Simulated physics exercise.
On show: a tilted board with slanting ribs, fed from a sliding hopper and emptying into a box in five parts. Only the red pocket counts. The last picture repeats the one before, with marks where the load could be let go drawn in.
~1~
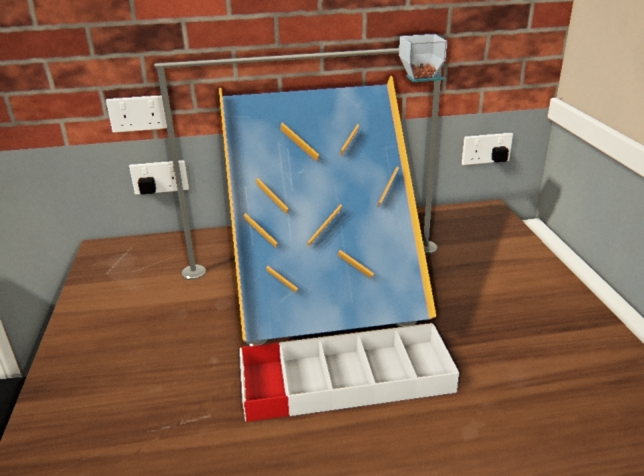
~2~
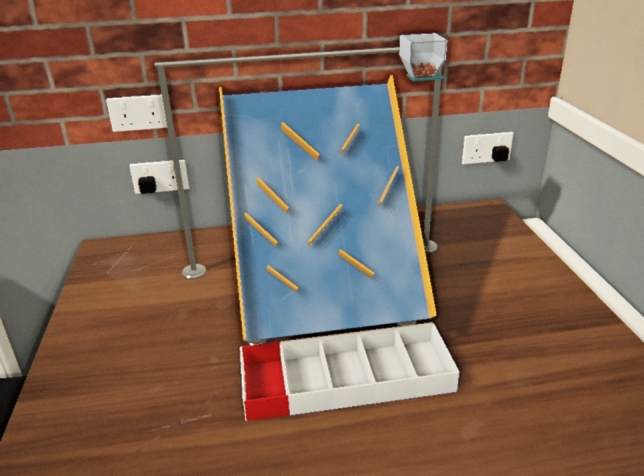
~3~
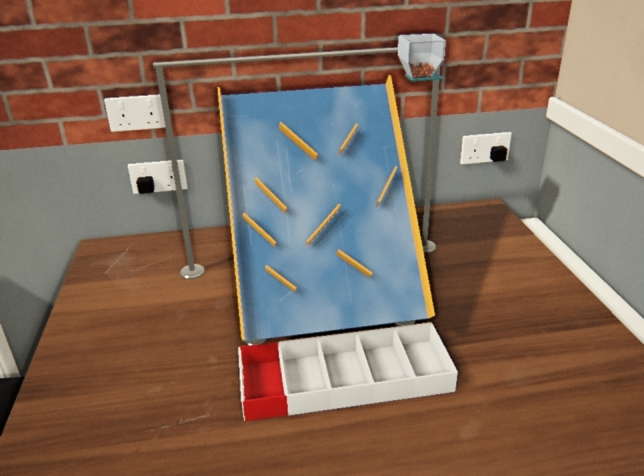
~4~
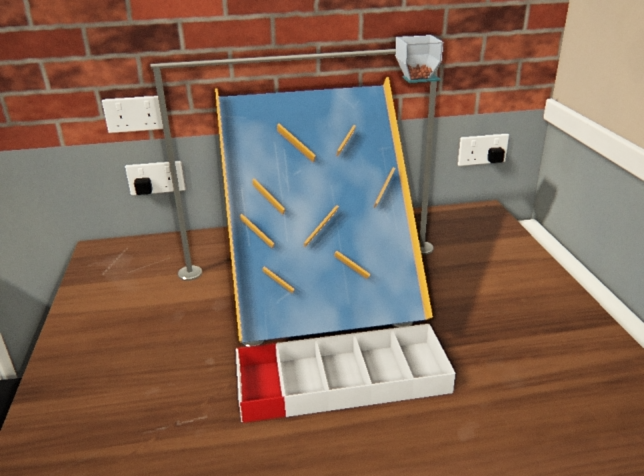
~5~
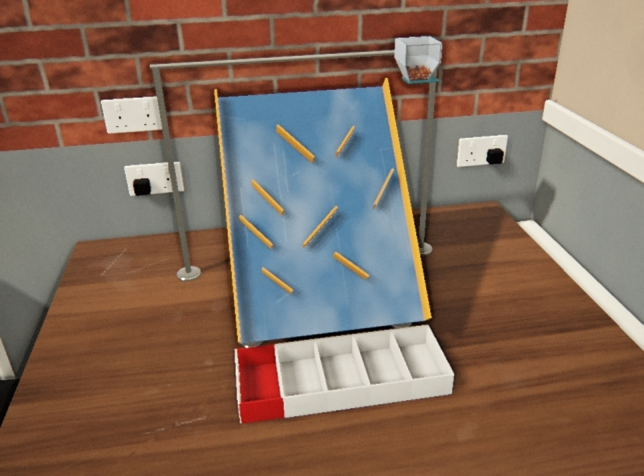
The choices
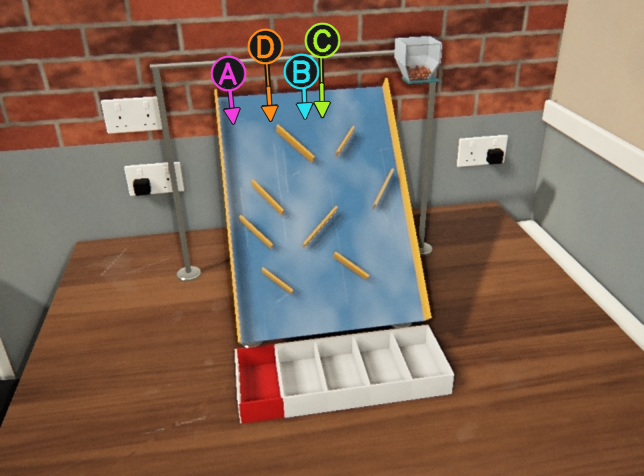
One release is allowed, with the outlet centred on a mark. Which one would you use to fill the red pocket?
Choose A.
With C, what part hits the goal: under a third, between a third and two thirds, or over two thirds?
It is under a third.
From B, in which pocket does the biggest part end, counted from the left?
The fifth from the left.
On the marked copy, mark A meets the board at (232, 118); mark B meets the board at (304, 112); mark C meets the board at (322, 111); mark D meets the board at (270, 115).
For mark A, about a third in the red pocket, about two thirds in other pockets.
For mark B, none in the red pocket, nearly all in other pockets.
For mark C, none in the red pocket, all in other pockets.
For mark D, a small part in the red pocket, nearly all in other pockets.
